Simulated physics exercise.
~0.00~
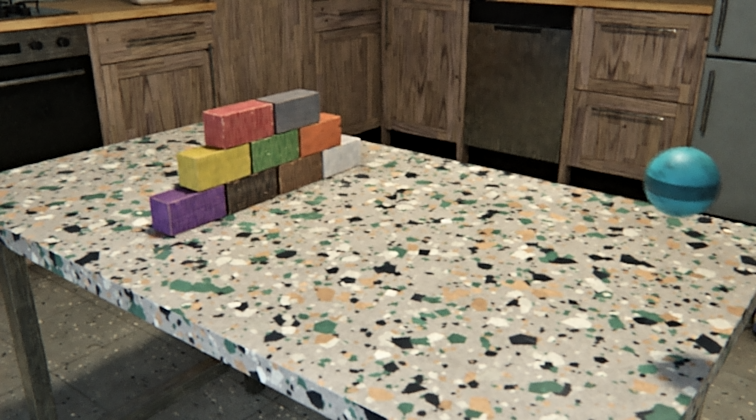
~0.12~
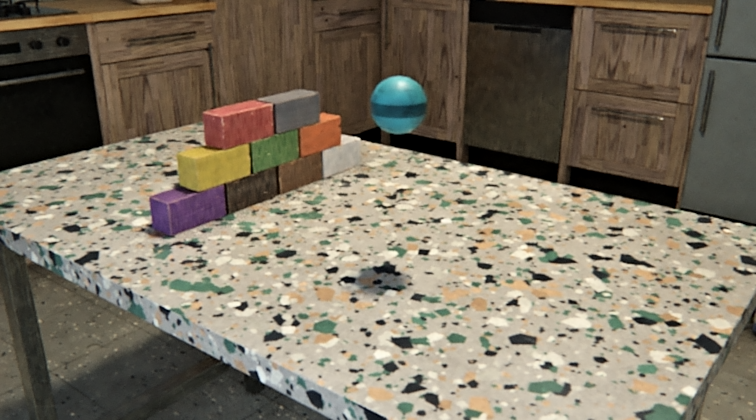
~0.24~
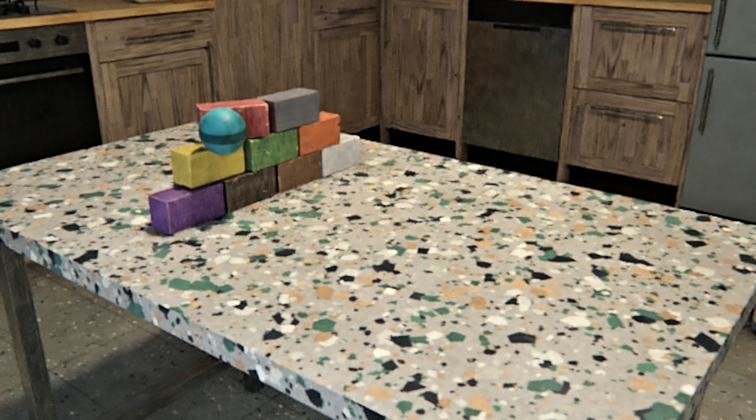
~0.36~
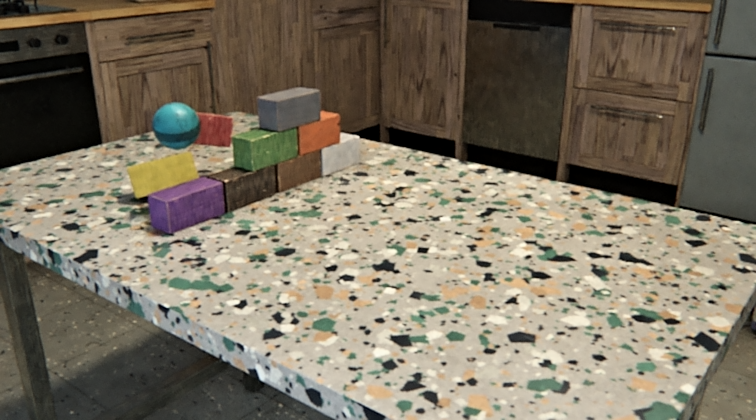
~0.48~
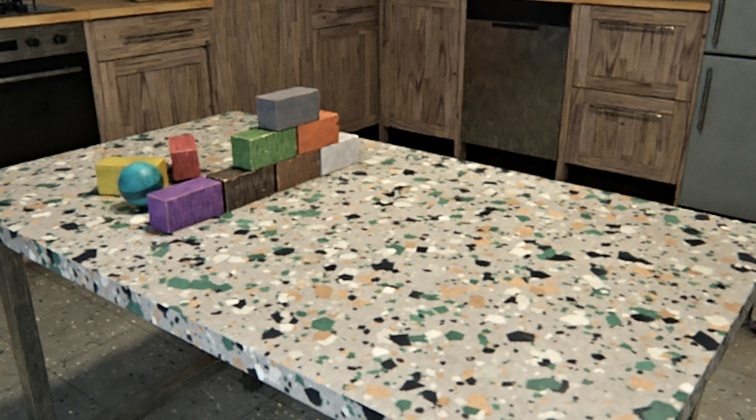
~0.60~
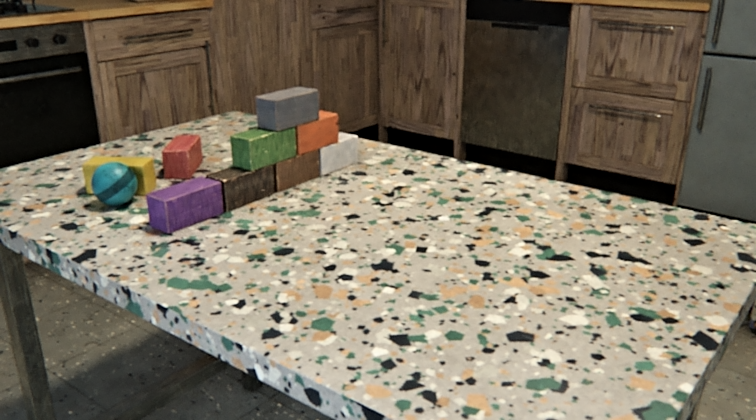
A stack of colored blocks stood on a speckled table as a turquoise ball flew in from the right and struck its left side, knocking the red and yellow blocks off to the left, where they settled near the ball while the others stayed stacked.
